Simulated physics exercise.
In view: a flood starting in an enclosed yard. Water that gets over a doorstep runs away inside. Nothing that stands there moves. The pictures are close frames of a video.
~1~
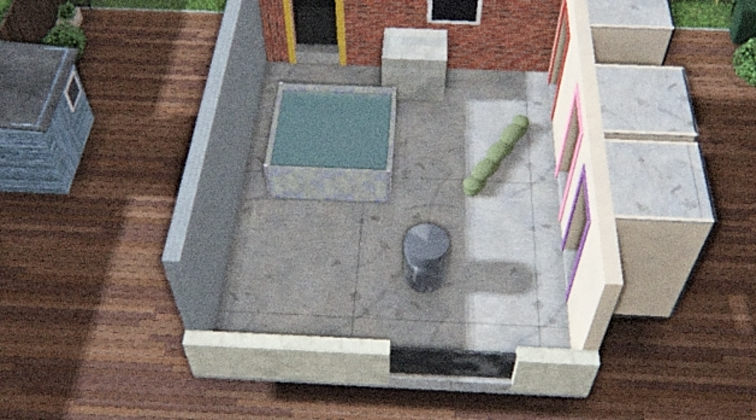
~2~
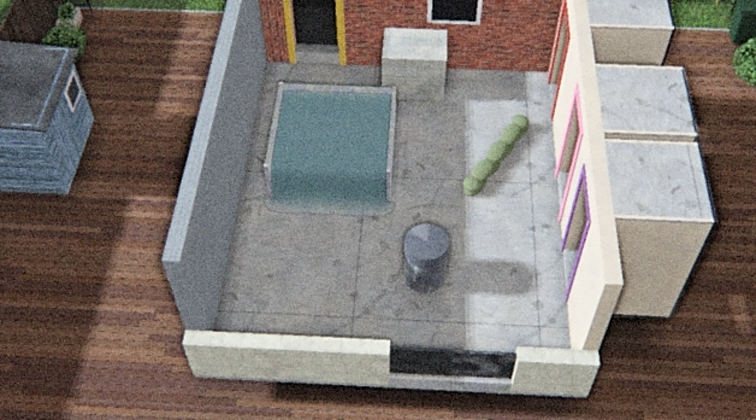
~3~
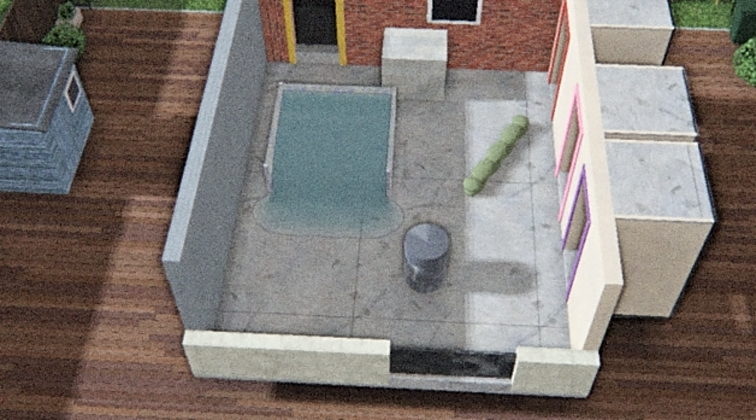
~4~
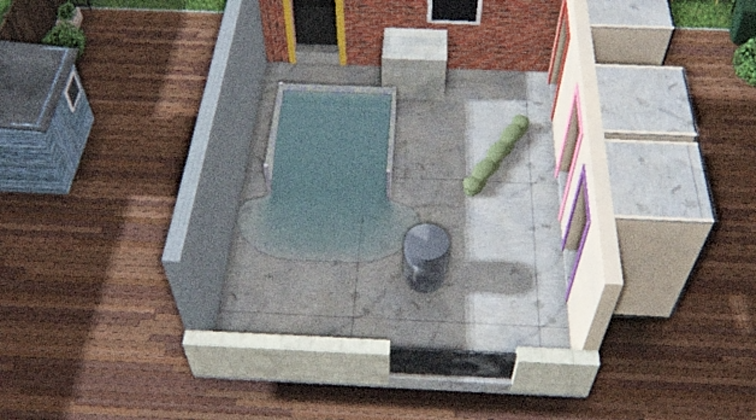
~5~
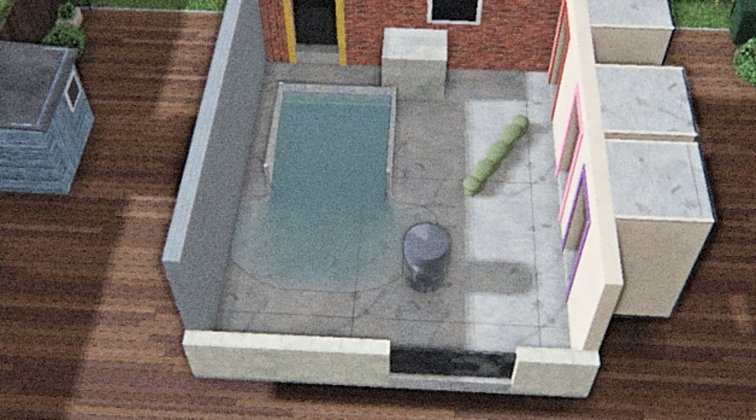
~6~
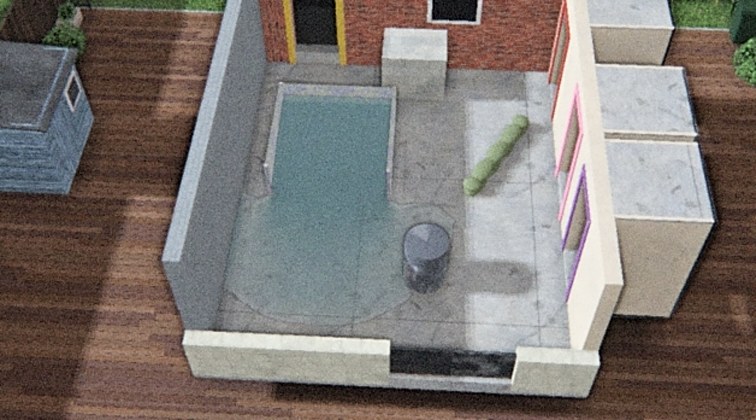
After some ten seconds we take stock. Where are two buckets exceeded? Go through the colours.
One by one: The red door floods; the pink door holds within the limit; the purple door floods; the yellow door holds within the limit.
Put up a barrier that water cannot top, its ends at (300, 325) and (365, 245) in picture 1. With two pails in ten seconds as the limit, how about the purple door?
In short: The purple door floods.
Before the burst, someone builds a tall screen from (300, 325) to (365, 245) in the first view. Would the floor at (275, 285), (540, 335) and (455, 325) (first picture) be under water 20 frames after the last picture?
In turn: Awash, covered, flooded.
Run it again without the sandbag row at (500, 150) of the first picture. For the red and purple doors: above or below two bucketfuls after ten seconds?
One by one: Red goes over; purple lets more in.
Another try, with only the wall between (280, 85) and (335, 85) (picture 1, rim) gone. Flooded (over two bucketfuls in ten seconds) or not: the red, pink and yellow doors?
Red is over, pink holds, yellow is over.
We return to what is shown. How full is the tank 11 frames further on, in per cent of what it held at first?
Some 28 per cent.
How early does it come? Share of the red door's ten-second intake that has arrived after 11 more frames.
Close to 0 %.
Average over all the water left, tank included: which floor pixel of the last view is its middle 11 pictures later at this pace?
Near (329, 262).
A moment on, water covers 35 % of the floor; the red door not reached, the pink door not reached, the purple door not reached, the yellow door not reached.
Next, water covers 45 % of the floor; the red door not reached, the pink door not reached, the purple door wet at the sill, nothing in, the yellow door not reached.
Then, water covers 55 % of the floor; the red door not reached, the pink door wet at the sill, nothing in, the purple door under two buckets in, the yellow door not reached.
Later, water covers 80 % of the floor; the red door under two buckets in, the pink door wet at the sill, nothing in, the purple door over two buckets in, the yellow door wet at the sill, nothing in.
In the end, water covers 95 % of the floor; the red door over two buckets in, the pink door wet at the sill, nothing in, the purple door far over two buckets in, the yellow door wet at the sill, nothing in.
